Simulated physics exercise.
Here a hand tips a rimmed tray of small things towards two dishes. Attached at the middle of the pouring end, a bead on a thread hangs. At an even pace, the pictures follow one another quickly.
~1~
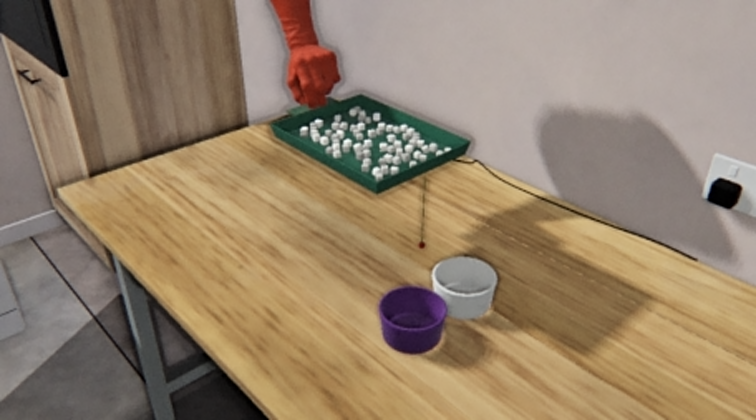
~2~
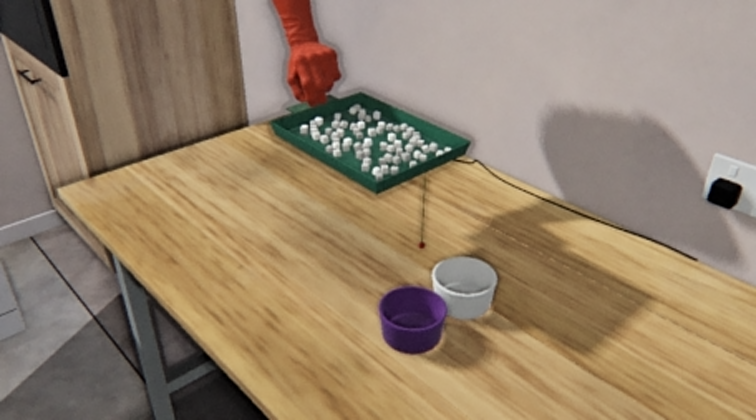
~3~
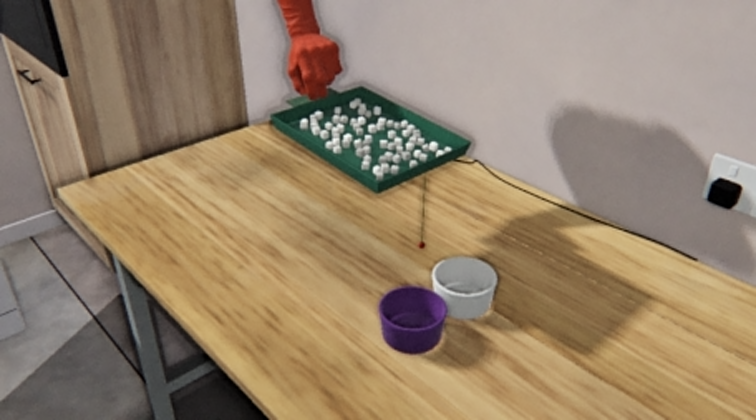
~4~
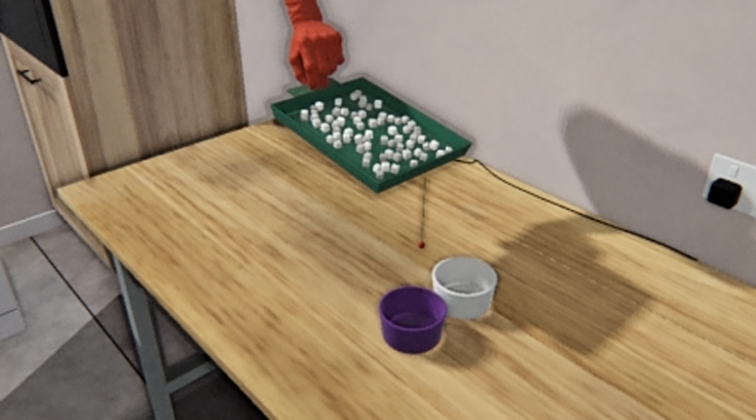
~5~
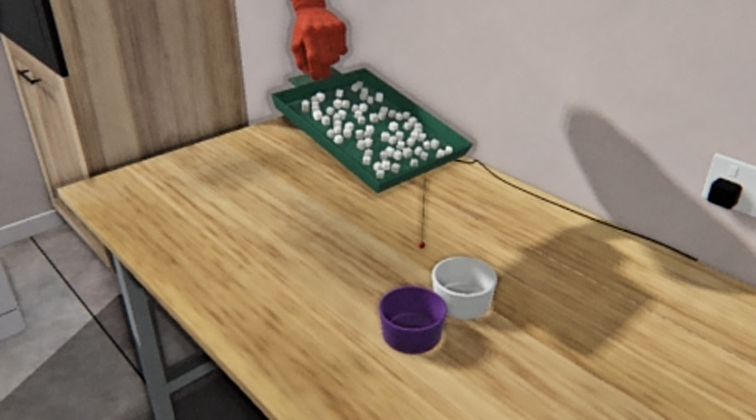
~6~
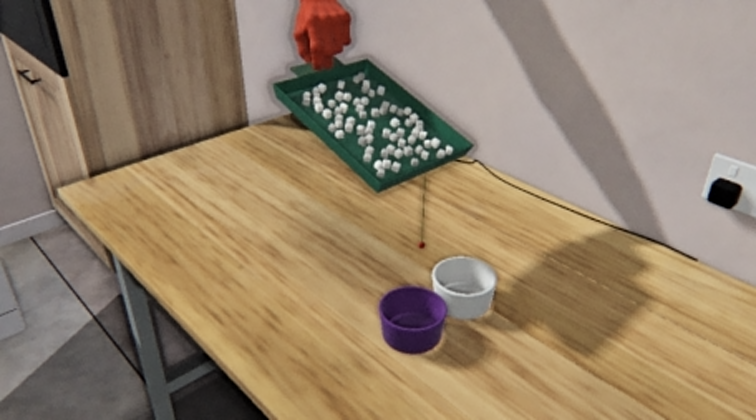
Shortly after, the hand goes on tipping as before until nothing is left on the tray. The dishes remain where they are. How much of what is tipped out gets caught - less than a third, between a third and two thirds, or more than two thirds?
Between a third and two thirds gets caught.
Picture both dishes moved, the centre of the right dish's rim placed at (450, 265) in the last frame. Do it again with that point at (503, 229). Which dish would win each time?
Try one: The dish on the right-hand side; try two: The dish on the left-hand side.
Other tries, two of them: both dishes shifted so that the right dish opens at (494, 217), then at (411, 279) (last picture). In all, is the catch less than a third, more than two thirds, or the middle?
Try 1 - under a third; try 2 - under a third.
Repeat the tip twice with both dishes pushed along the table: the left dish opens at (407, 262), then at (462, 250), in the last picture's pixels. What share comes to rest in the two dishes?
0 %, 30 %.
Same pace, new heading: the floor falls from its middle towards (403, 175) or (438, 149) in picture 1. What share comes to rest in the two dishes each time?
I'd say some 60 in a hundred at first, then 0 in a hundred.
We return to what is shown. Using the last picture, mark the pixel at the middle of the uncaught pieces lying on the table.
Roughly at (487, 272).
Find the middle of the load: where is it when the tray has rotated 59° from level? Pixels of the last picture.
The load is centred about (428, 153).
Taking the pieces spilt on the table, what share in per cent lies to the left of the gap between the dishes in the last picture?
Share on the left: Near 30 %.
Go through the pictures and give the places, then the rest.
In the first picture, corners of the pouring end near (377, 180) and (466, 141), level; middle of the load near (368, 143), sugar cubes; left dish near (436, 335); right dish near (487, 301); bead on its thread near (422, 245).
In the second picture, corners of the pouring end near (377, 180) and (466, 141), level; middle of the load near (368, 142).
In the third picture, corners of the pouring end near (378, 180) and (466, 142), tipped barely, level across its low end; middle of the load near (369, 139).
In the fourth picture, corners of the pouring end near (379, 180) and (467, 142), tipped a little, level across its low end; middle of the load near (369, 134).
In the fifth picture, corners of the pouring end near (380, 180) and (468, 143), tipped a little, level across its low end; middle of the load near (370, 130).
In the sixth picture, corners of the pouring end near (381, 181) and (469, 144), tipped clearly, level across its low end; middle of the load near (371, 125); left dish near (436, 335); right dish near (487, 301).
Shortly afterwards, tray tipped steeply; all but a few on the tray; only a few in the air.
Next, tray tipped right over; all but a few on the tray; only a few in the right dish; a little outside both.
Some moments later, tray tipped past a quarter turn; a little in the left dish; near half in the right dish; near half outside both.
In the end, tray tipped past a quarter turn; a little in the left dish; near half in the right dish; near half outside both.
